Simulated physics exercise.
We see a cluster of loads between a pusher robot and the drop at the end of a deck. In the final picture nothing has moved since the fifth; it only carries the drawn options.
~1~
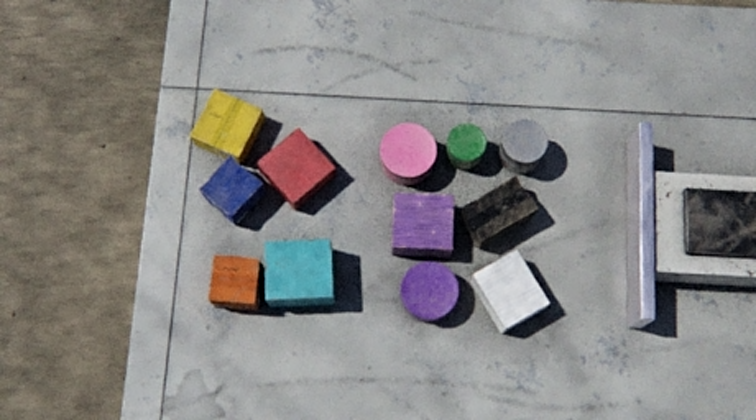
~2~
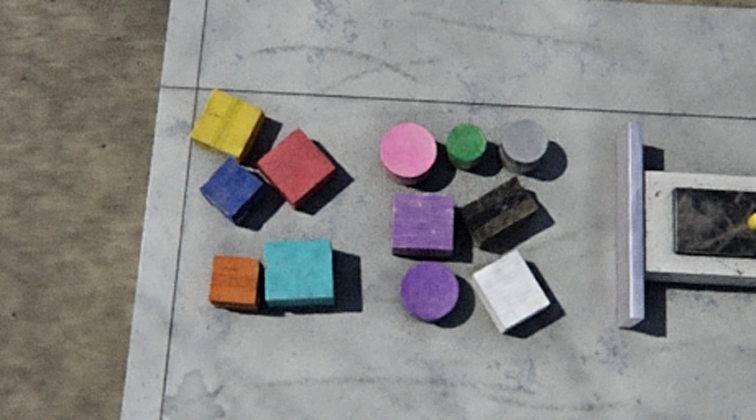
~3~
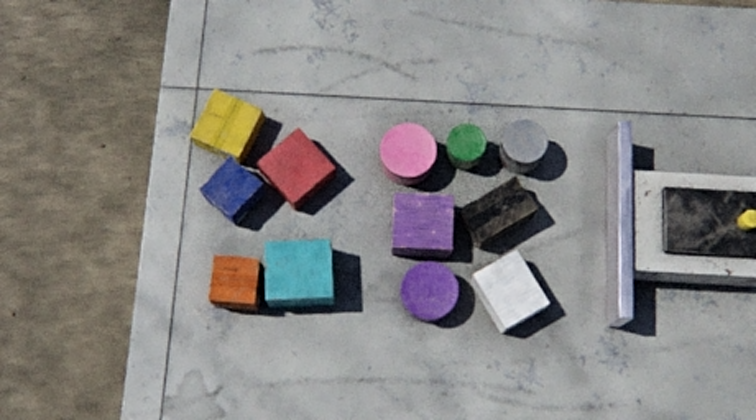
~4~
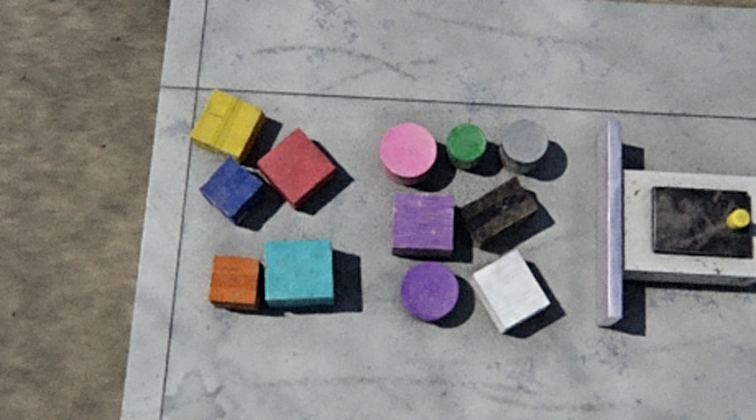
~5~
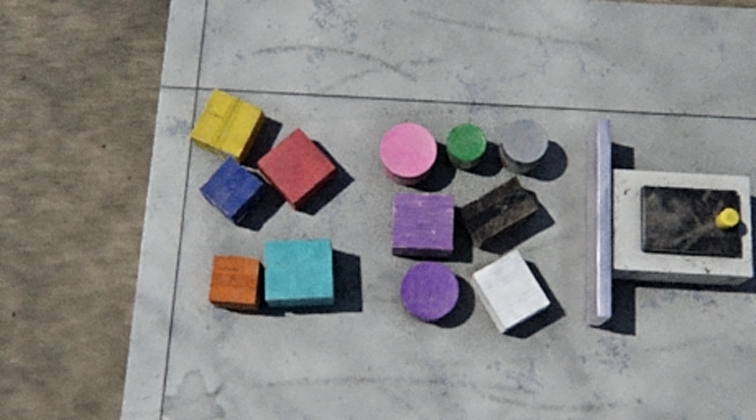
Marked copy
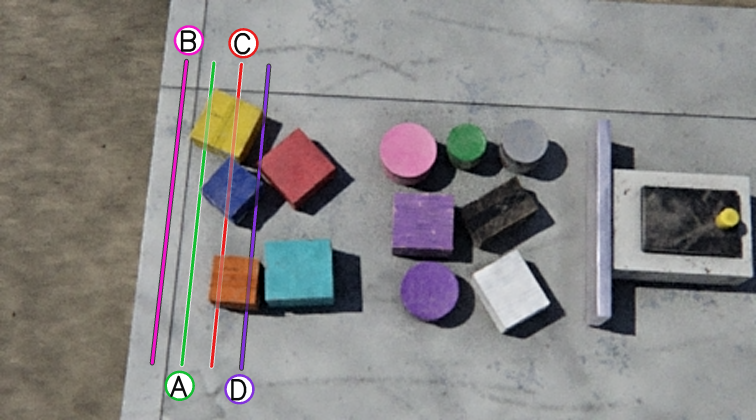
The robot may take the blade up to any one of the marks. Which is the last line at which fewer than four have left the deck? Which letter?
No farther than D.
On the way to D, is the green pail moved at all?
By then, yes.
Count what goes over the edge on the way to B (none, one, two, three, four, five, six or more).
By then, six or more.
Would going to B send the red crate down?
Yes.
On the marked copy, A at (199, 208); B at (170, 206); C at (227, 209); D at (256, 211).
Following D. Soon after the start, robot (556, 213); grey pail (450, 123); green pail (409, 122).
Later, robot (430, 206); orange parcel (143, 290); turquoise crate (199, 289).
In the end, robot (333, 201); turquoise crate over the edge; orange parcel over the edge; three fallen.
As for the rest, A drops six; B drops nine; C drops four.
